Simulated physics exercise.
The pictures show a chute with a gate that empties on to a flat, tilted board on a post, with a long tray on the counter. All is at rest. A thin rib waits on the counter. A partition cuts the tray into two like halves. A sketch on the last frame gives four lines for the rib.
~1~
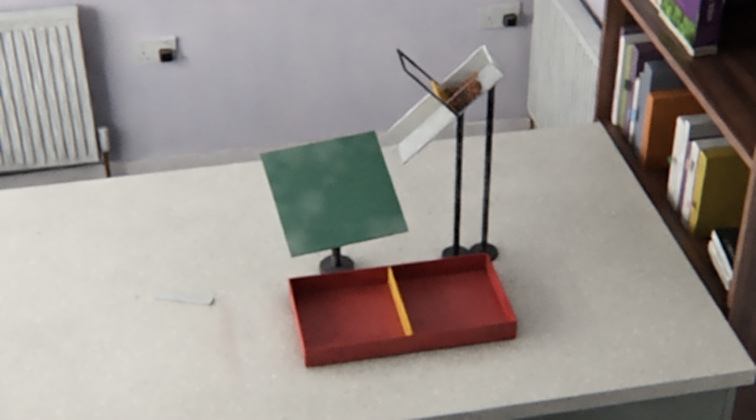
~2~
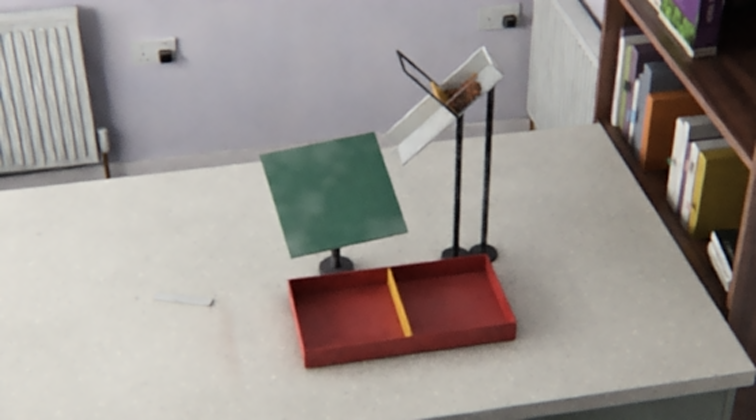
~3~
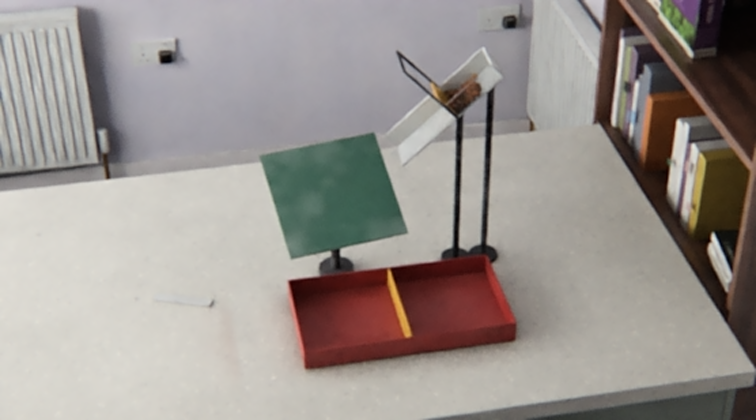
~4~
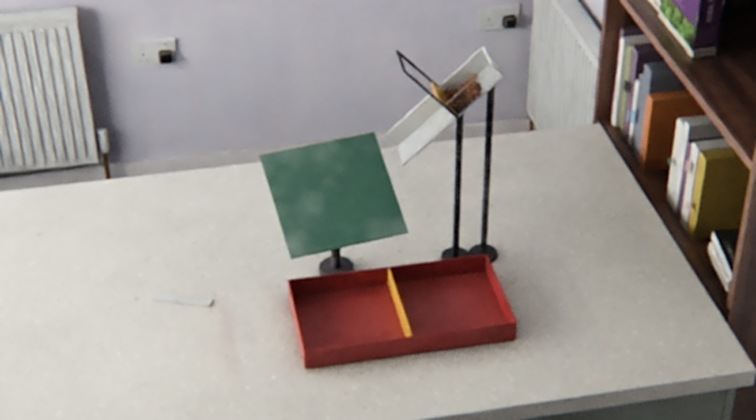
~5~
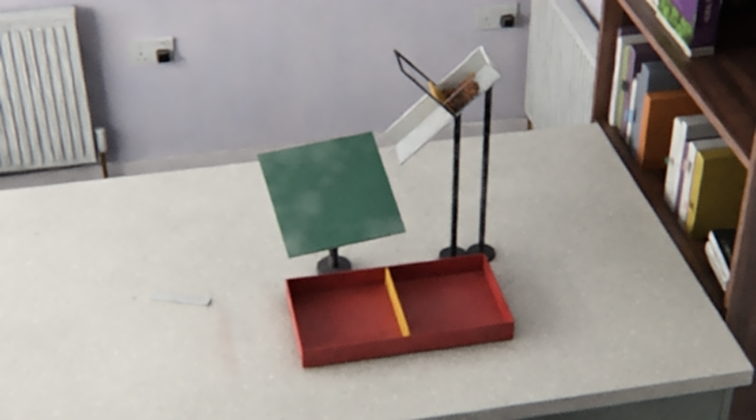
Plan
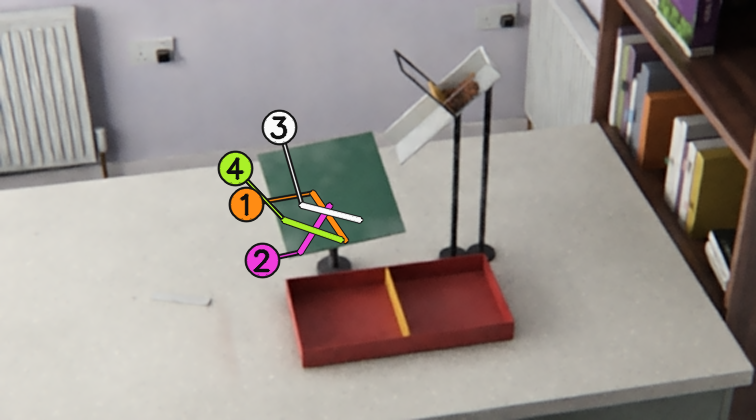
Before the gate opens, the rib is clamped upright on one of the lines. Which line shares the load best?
Go for 3.
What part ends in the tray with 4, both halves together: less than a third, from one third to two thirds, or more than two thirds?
It is more than two thirds.
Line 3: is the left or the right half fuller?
Left.
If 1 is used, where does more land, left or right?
Left.
On the marked copy, line 1 from (312, 193) to (345, 240); line 2 from (329, 205) to (300, 252); line 3 from (302, 205) to (359, 220); line 4 from (284, 220) to (341, 239).
With 1, of what is caught, nearly all in the left half, a small part in the right.
With 2, of what is caught, nearly all in the left half, a small part in the right.
With 3, of what is caught, about two thirds in the left half, about a third in the right.
With 4, of what is caught, nearly all in the left half, a small part in the right.
